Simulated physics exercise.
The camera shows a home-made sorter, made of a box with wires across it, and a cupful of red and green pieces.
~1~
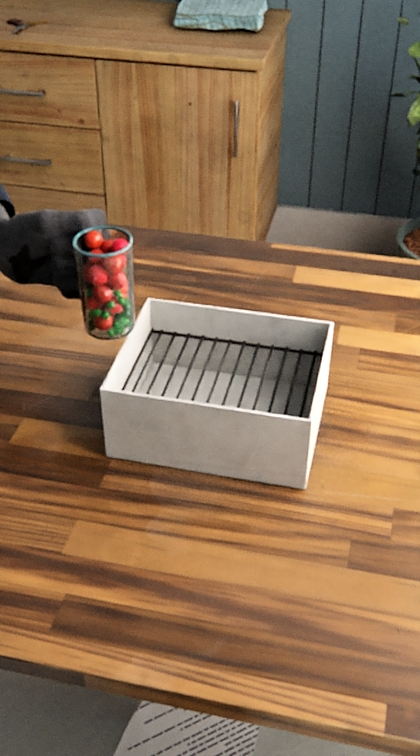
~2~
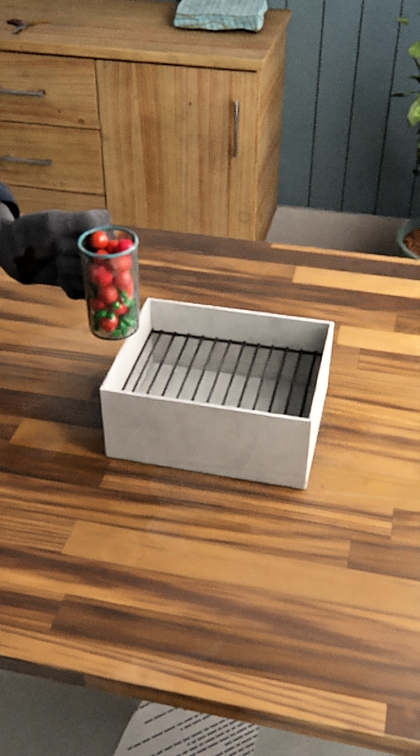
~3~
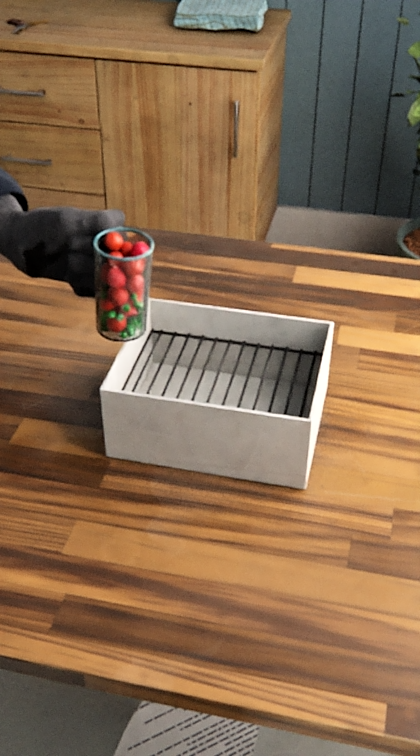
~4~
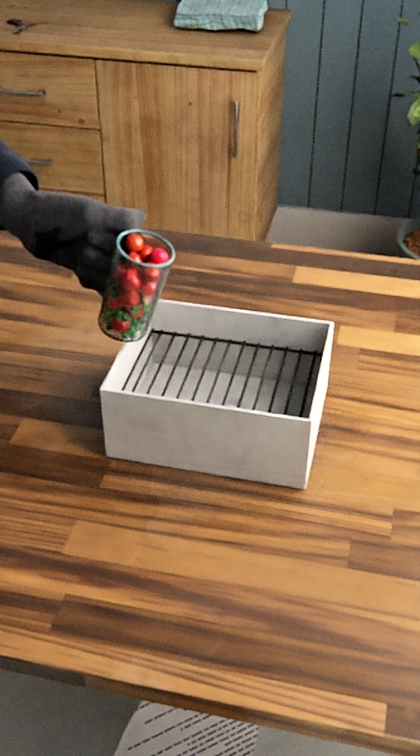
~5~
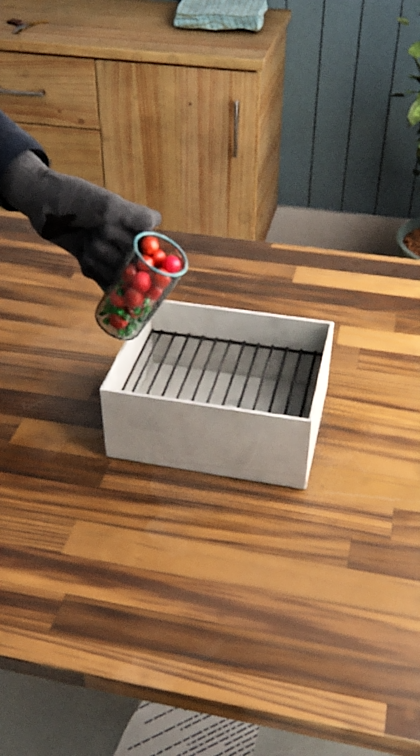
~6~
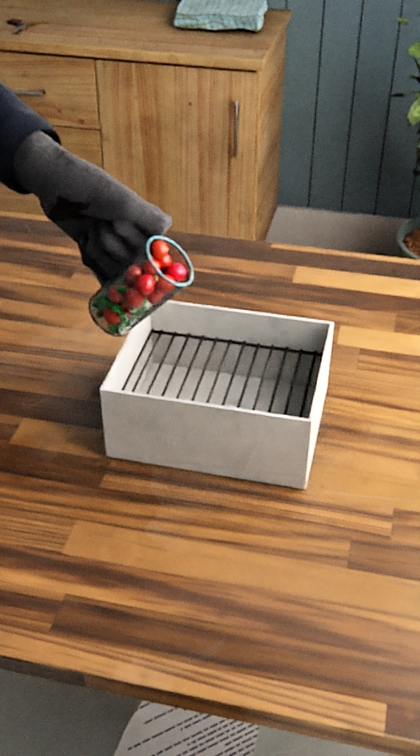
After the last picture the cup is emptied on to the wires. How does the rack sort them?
Once poured, the red ones are stopped by the grid and the green ones fall out below.
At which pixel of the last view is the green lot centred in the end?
In the last picture its middle settles near (203, 409).
Then, 0.42 s past the last view, red ones, nearly all in the cup, a small part on or over the wires; green ones, all in the cup.
Then, 0.80 s past the last view, red ones, about half in the cup, about half on or over the wires; green ones, all in the cup.
Then, 1.11 s past the last view, red ones, all on or over the wires; green ones, about two thirds on or over the wires, about a quarter under the rack.
Finally, red ones, all on the wires, none under the rack; green ones, all under the rack.
